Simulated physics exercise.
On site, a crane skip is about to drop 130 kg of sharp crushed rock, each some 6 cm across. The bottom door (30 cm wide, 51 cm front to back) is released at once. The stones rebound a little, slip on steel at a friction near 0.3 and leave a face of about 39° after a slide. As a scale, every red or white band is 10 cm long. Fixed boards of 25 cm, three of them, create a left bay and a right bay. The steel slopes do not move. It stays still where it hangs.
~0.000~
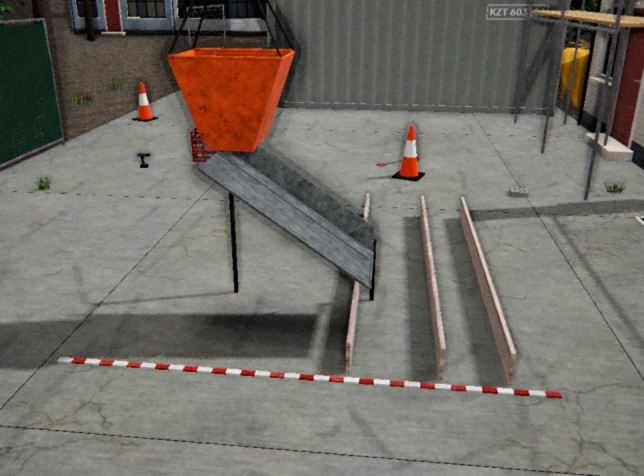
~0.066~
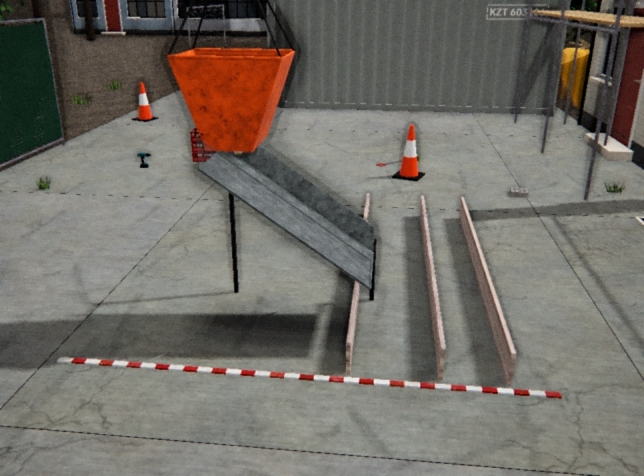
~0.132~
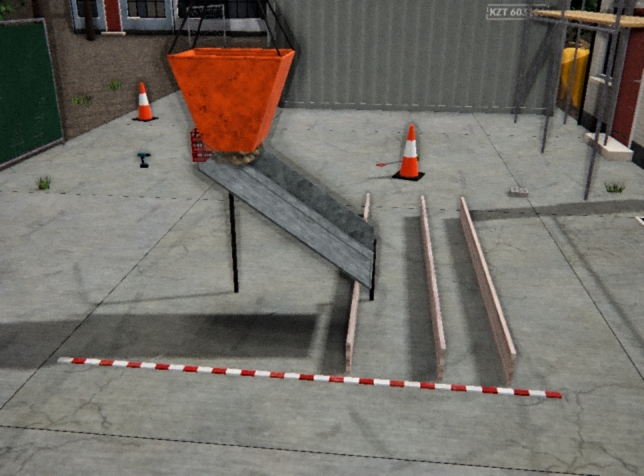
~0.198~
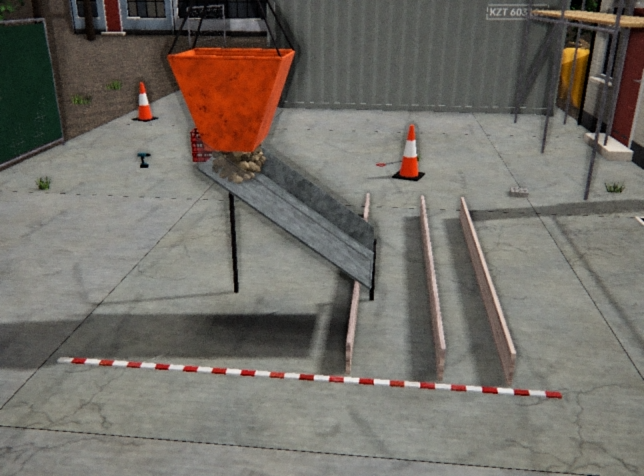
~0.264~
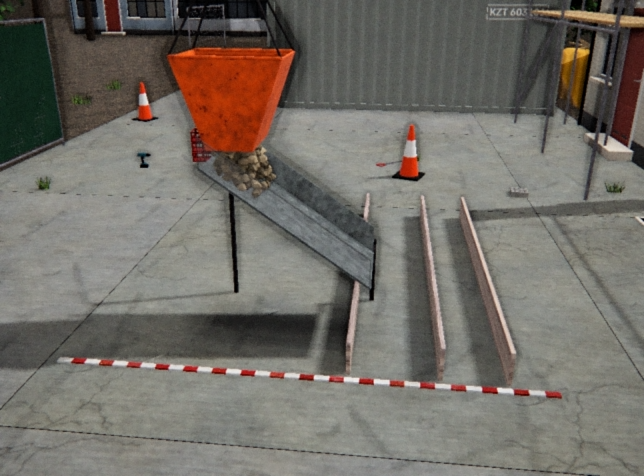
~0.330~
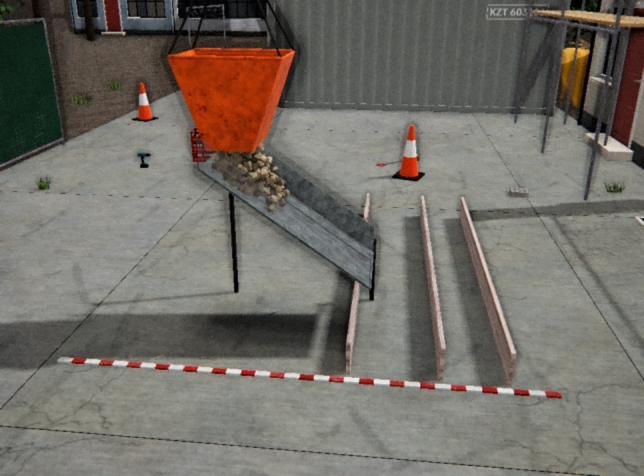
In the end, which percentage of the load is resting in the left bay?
Some 97 per cent of the load ends in the left bay.
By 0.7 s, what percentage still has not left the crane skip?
Still inside: Roughly 20 percent.
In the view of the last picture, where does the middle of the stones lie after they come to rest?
Their middle is at about (411, 322).
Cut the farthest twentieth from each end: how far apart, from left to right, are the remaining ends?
Around 40 centimetres.
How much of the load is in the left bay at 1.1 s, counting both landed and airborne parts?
I'd put it near 40 per cent.
After 0.7 s, 19 % in the crane skip, 78 % on the steel, 1 % falling or lying left of the bays, 3 % falling or lying in the left bay; the stones farthest right are at (403, 287).
After 1.1 s, 0 % in the crane skip, 59 % on the steel, 41 % falling or lying in the left bay; the stones farthest right are at (430, 319).
After 1.7 s, 0 % in the crane skip, 6 % on the steel, 92 % falling or lying in the left bay, 2 % falling or lying in the right bay; the stones farthest right are at (453, 314).
After 2.6 s, 0 % in the crane skip, 97 % falling or lying in the left bay, 3 % falling or lying in the right bay; the stones farthest right are at (473, 321).
After 4.5 s, 0 % in the crane skip, 97 % in the left bay, 3 % in the right bay; the stones farthest right are at (473, 321).
